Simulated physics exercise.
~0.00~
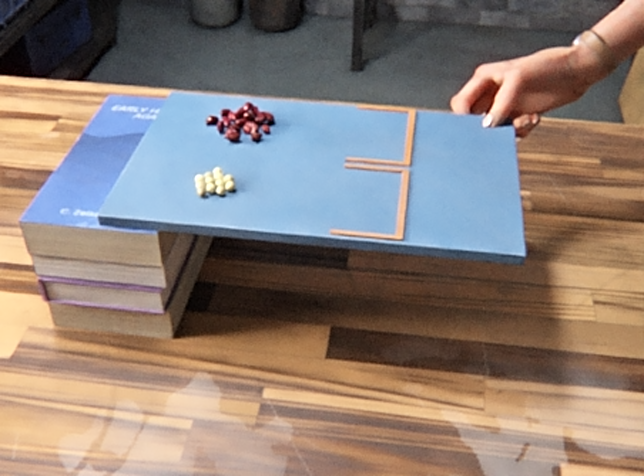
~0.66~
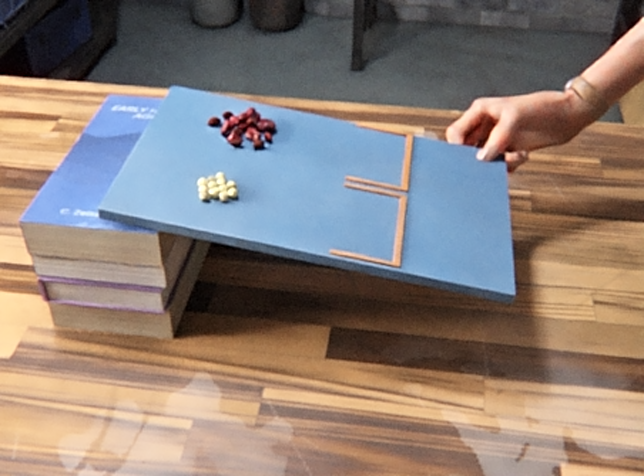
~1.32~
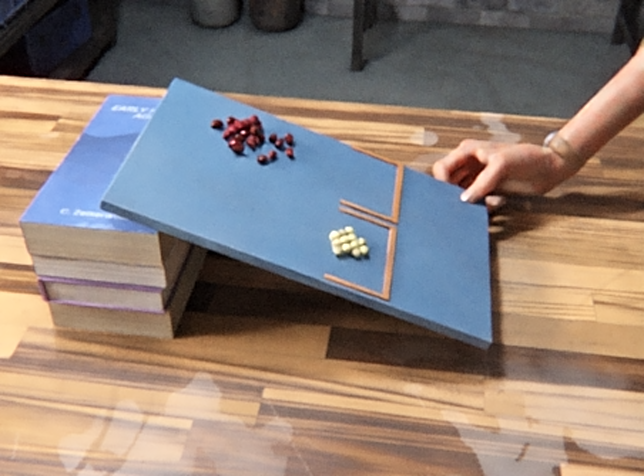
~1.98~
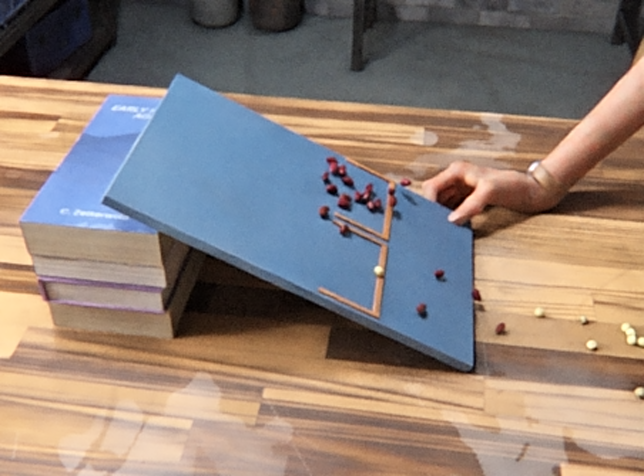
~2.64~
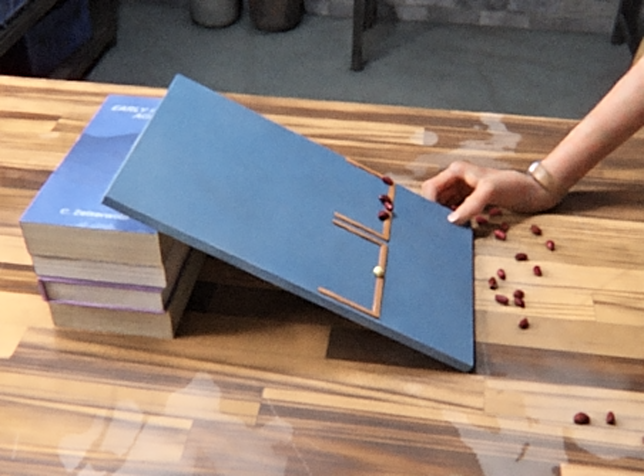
A hand lowered the right end of a blue board propped on stacked books until it touched the wooden counter, and first the pale yellow pieces, then the dark red ones, slid down and mostly spilled past the orange strips, leaving a few behind.
